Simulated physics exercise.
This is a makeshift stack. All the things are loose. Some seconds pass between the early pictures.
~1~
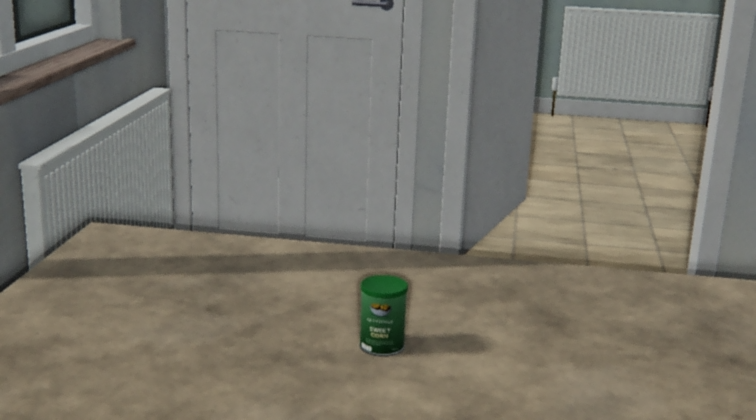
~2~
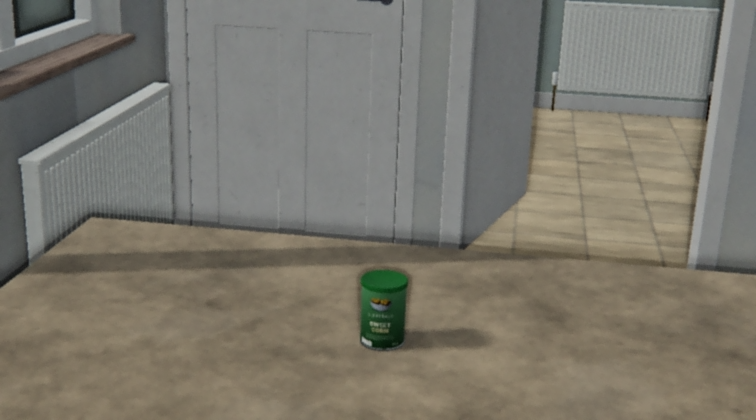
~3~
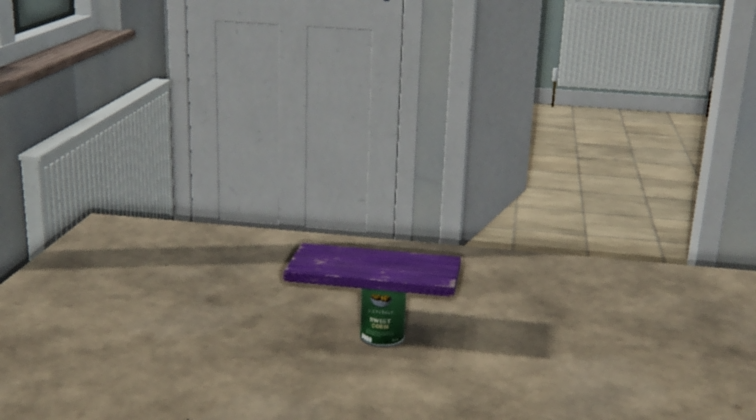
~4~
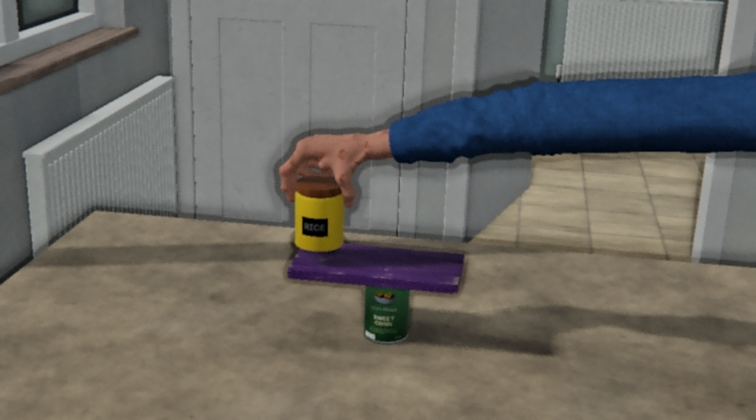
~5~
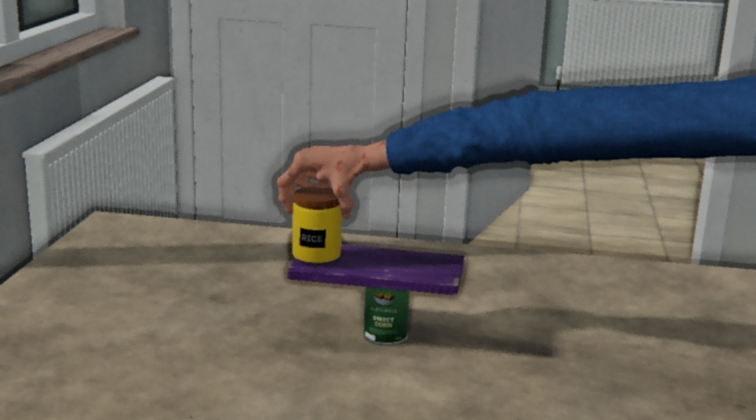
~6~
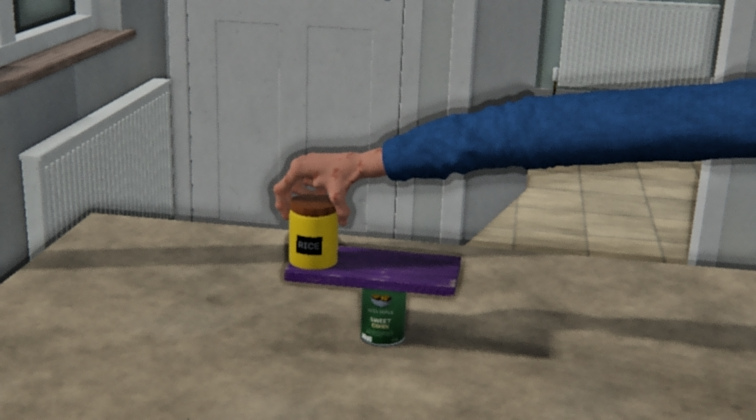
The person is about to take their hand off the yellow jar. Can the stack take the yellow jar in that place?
Outcome: The stack gives way.
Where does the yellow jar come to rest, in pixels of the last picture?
Around (231, 308).
Then, 0.40 s after the last picture, yellow jar now fallen; purple board tipped 59° from how it was.
Then, 0.50 s after the last picture, purple board tipped 60° from how it was.
Then, 0.80 s after the last picture, purple board now fallen.
At rest, fallen, yellow jar and purple board; green tin in place. Seen from the same camera at the end, yellow jar near (231, 309). The stack loses its balance.
